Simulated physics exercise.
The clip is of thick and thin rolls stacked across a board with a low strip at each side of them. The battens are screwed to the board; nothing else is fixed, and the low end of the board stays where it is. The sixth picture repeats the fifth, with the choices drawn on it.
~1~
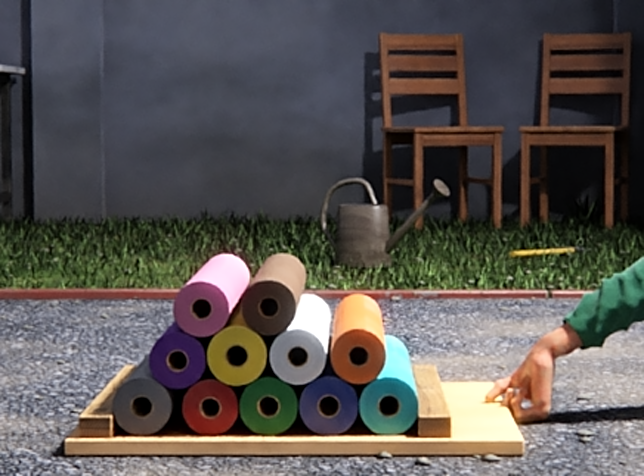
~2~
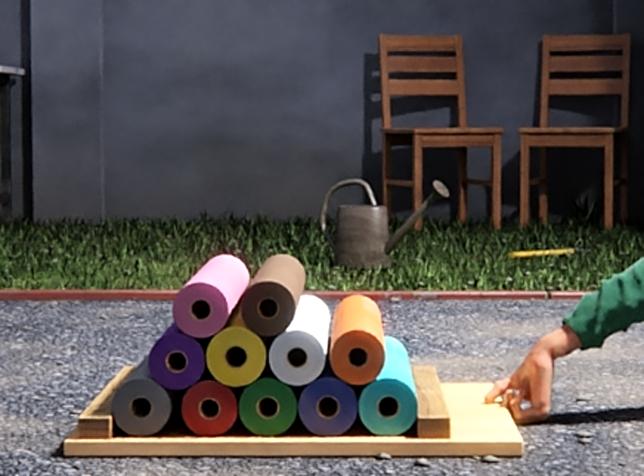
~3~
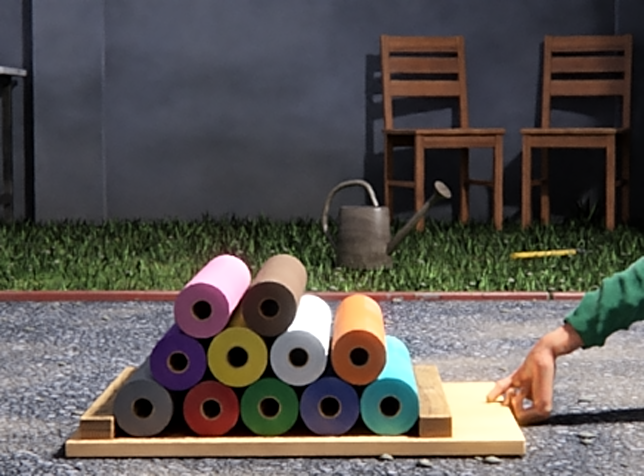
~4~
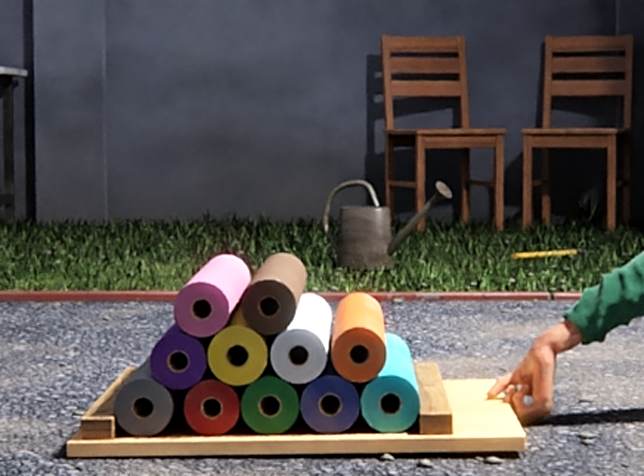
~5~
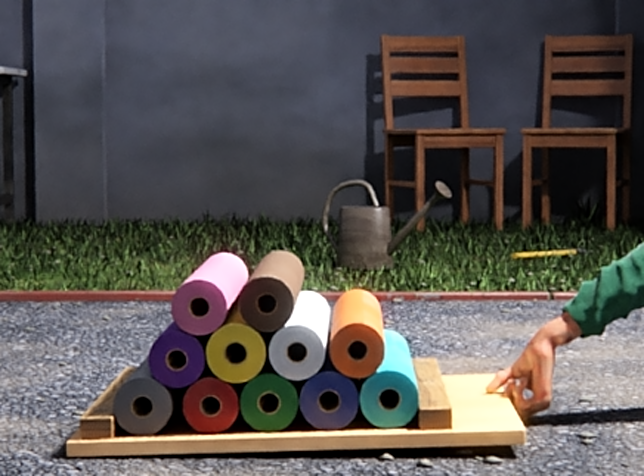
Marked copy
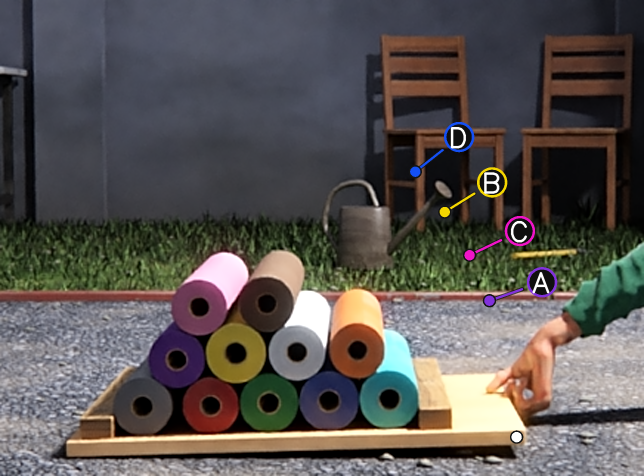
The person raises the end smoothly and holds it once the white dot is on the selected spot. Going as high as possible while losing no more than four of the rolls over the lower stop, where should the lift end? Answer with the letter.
It can be raised to C.
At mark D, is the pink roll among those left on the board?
No.
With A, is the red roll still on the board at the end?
Yes, with A.
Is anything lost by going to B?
Yes, at B.
On the marked copy, A at (489, 301); B at (445, 212); C at (469, 255); D at (415, 172); the white dot at (516, 437).
Following C. Soon after the start, board at 20°.
Later, board at 26°.
In the end, board at 26°, four over the low batten (yellow, purple, brown, pink).
As for the rest, A none over the low batten; B six over the low batten; D six over the low batten.
